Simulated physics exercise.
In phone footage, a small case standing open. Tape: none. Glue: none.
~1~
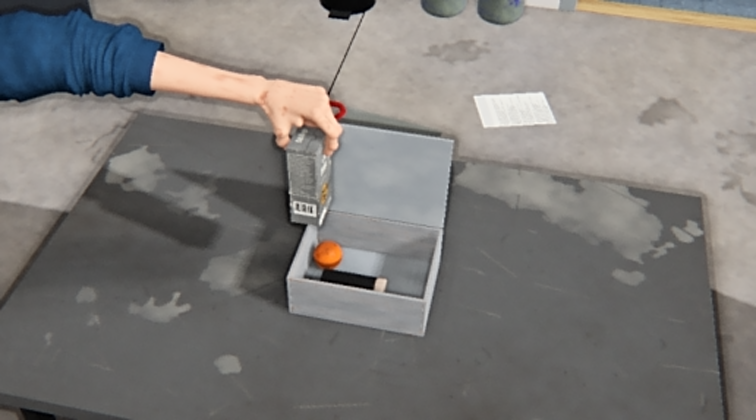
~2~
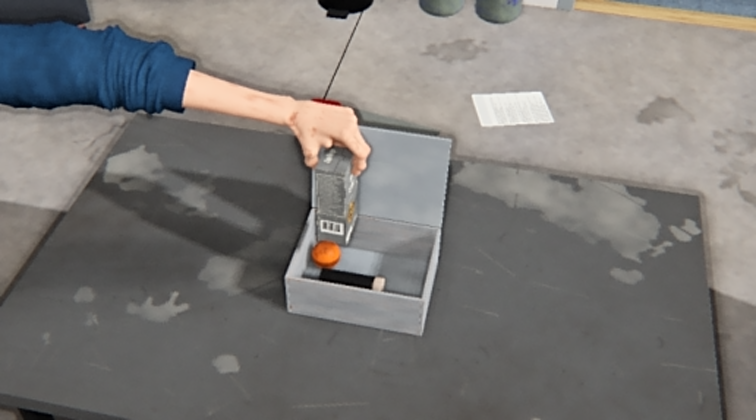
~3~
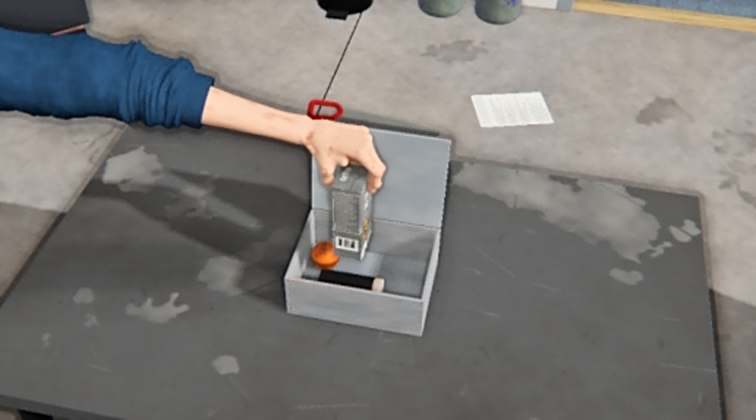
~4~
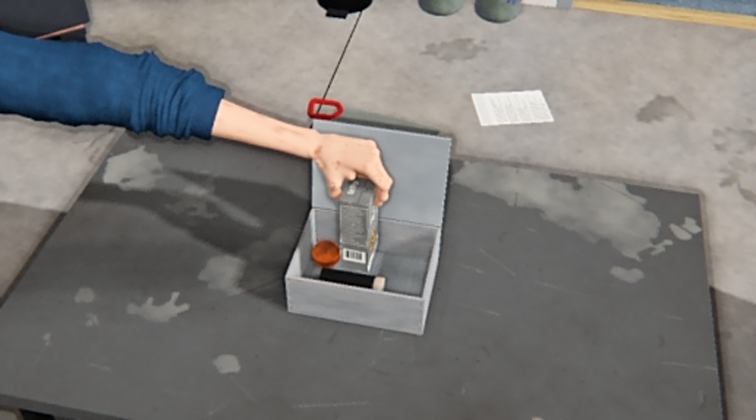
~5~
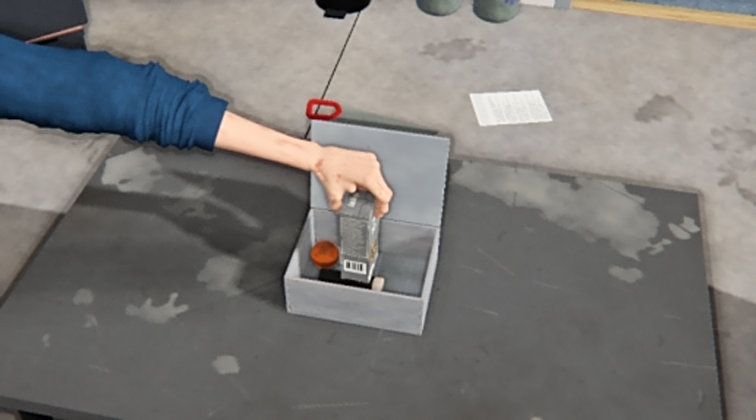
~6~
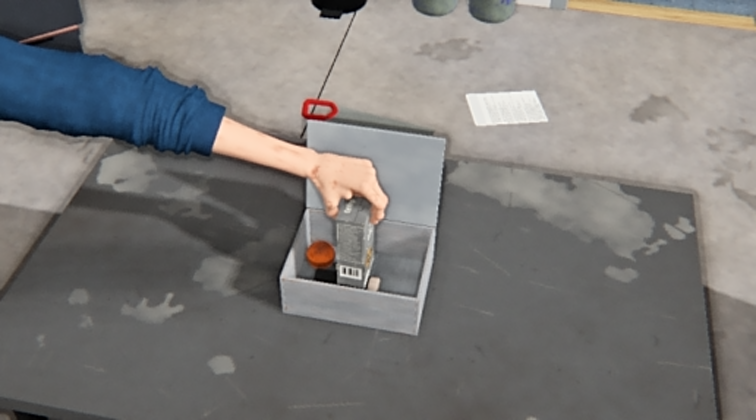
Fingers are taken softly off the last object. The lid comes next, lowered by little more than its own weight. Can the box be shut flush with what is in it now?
No, not flush.
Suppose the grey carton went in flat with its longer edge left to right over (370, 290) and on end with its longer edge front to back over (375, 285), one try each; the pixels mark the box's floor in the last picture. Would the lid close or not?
The lid goes all the way down the first time and stays partly open the second time.
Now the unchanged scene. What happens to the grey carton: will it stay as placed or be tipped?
It tips.
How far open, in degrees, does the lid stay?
Angle above rim: About 80°.
Then, 0.30 s past the last view, grey carton rocked 35° from its first pose near (357, 239); black shaker displaced a little.
Then, 0.40 s past the last view, grey carton rocked 50° from its first pose near (361, 241); black shaker displaced about its own width.
Then, 0.90 s past the last view, lid starting down; grey carton rocked 48° from its first pose near (362, 243); black shaker displaced about its own width.
Finally, lid 80° above the rim; down or leaning hard in the box, grey carton; the other 2 still in place. Final places as the last picture's camera would see them, grey carton near (362, 243).
